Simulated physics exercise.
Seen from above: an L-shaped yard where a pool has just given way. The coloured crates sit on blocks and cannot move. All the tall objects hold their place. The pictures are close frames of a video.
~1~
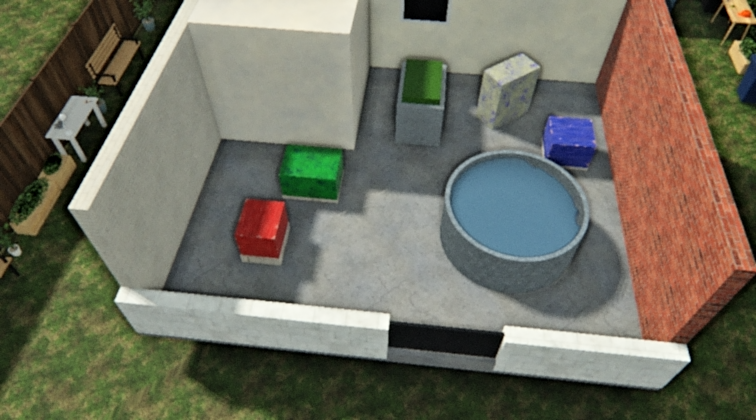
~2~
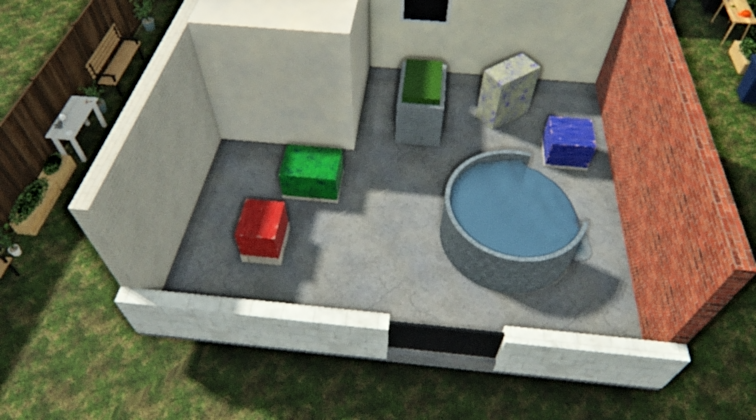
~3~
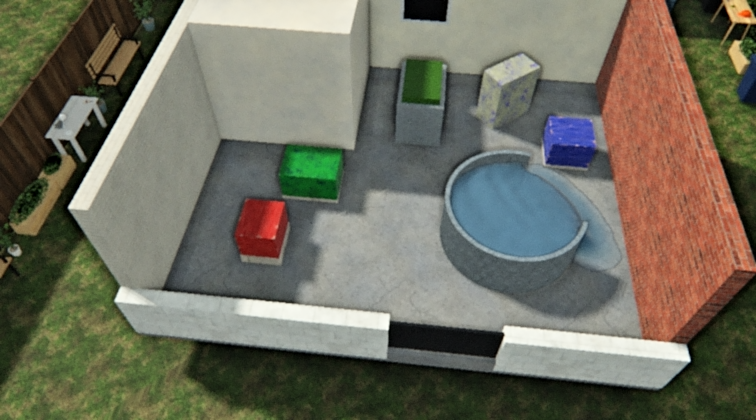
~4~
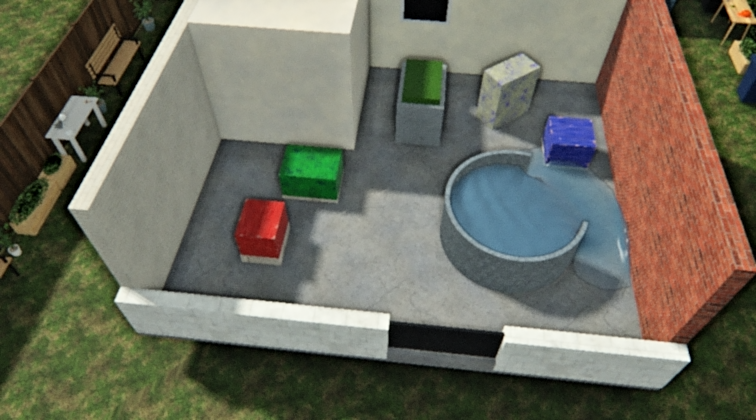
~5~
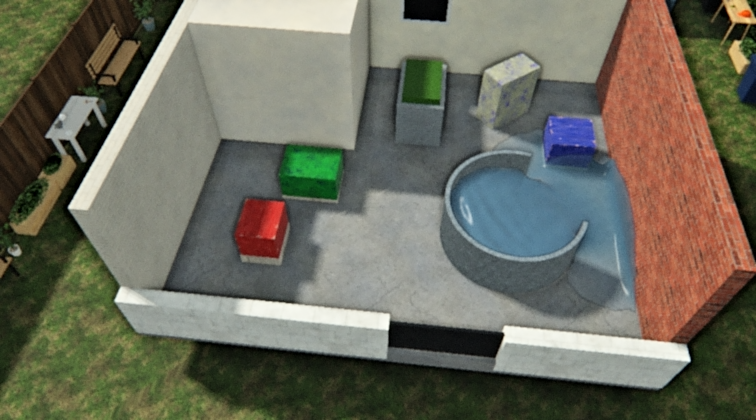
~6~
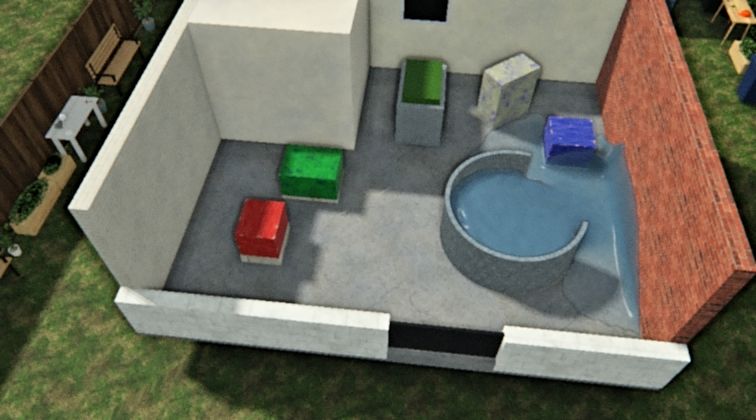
In this clip, seen from above, a round pool in a walled yard opens on its right side, and water pours through the gap, spreading across the paving to the brick wall and around the blue block.
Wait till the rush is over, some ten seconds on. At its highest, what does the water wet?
The red crate stays dry; the green crate gets wet; the blue crate gets wet.
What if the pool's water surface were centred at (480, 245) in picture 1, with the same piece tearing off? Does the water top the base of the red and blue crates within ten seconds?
In short: Red stays dry, blue is wetted.
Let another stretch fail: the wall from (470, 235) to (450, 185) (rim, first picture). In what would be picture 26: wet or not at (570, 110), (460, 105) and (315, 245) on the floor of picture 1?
One after the other: Free of water, no water, covered.
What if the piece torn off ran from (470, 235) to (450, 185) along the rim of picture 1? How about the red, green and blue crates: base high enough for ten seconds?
Then: The red crate ends up wet; the green crate ends up wet; the blue crate is soaked.
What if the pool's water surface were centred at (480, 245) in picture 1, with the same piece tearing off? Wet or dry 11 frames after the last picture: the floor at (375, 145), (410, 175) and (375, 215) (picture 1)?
As listed: Clear, not flooded, clear.
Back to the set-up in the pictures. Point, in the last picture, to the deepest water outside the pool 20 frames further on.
At about (375, 68).
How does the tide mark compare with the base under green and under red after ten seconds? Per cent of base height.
About 220 and 80 per cent.
A moment on, water covers 25 % of the floor; the red crate not reached, the green crate not reached, the blue crate water round its plinth.
Next, water covers 40 % of the floor; the red crate not reached, the green crate not reached, the blue crate water round its plinth.
Then, water covers 65 % of the floor; the red crate not reached, the green crate water round its plinth, the blue crate water round its plinth.
Later, water covers 95 % of the floor; the red crate water round its plinth, the green crate water round its plinth, the blue crate water round its plinth.
In the end, water covers 100 % of the floor; the red crate stayed above the water, the green crate was topped, the blue crate was topped.
